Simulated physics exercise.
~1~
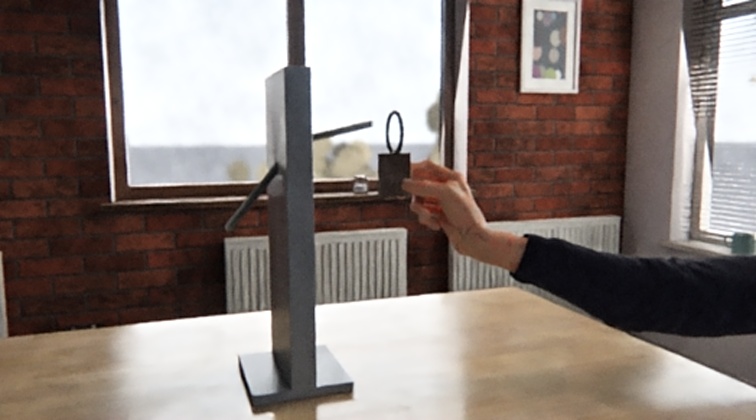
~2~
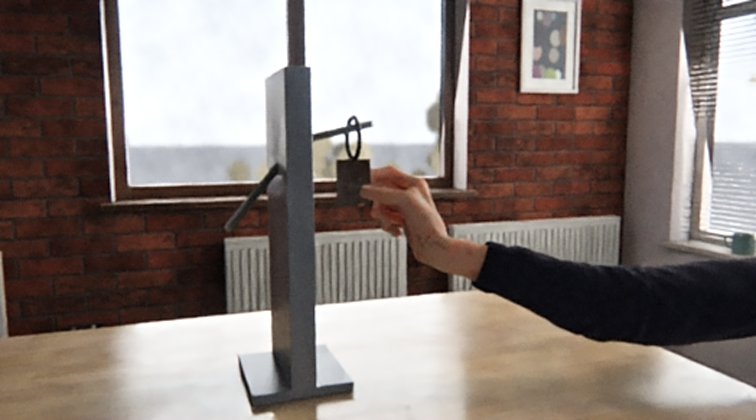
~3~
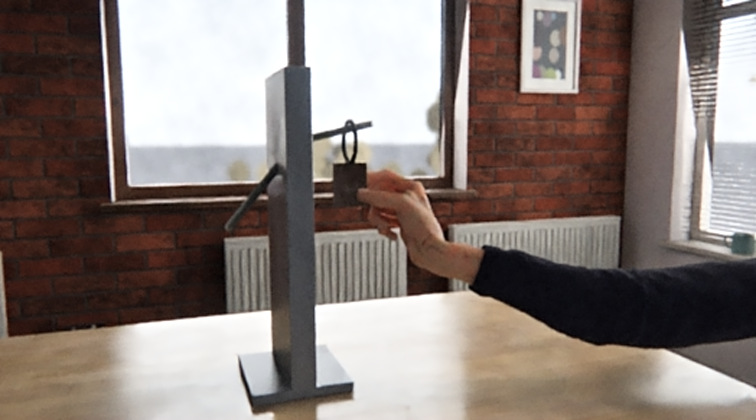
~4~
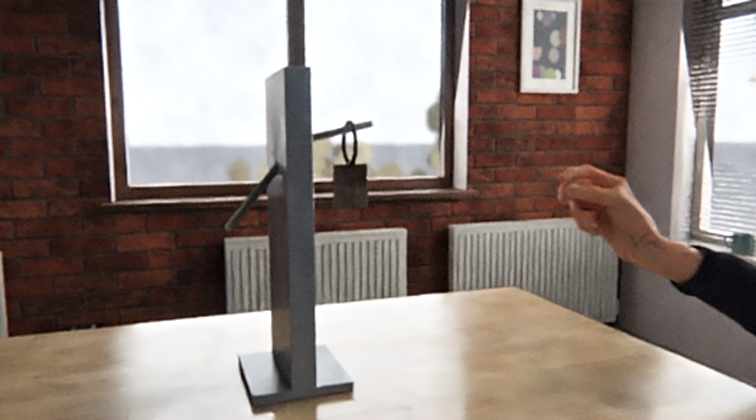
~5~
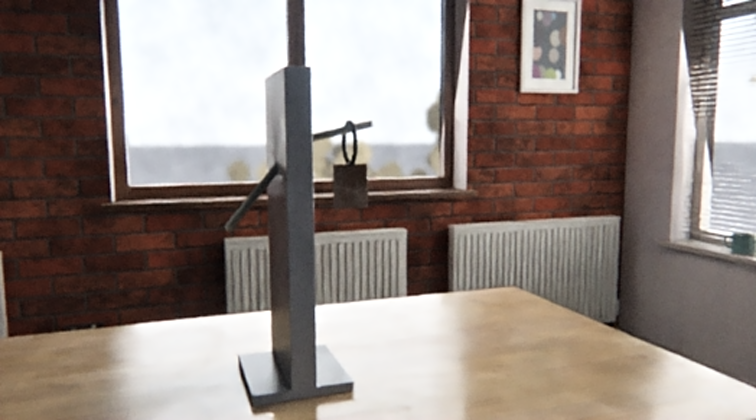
The footage shows a hand carrying a dark brown tag with a ring leftward to a gray stand on a wooden table and looping it over the upper peg. The fingers let go, the arm withdraws to the right out of view, and the tag stays hanging.
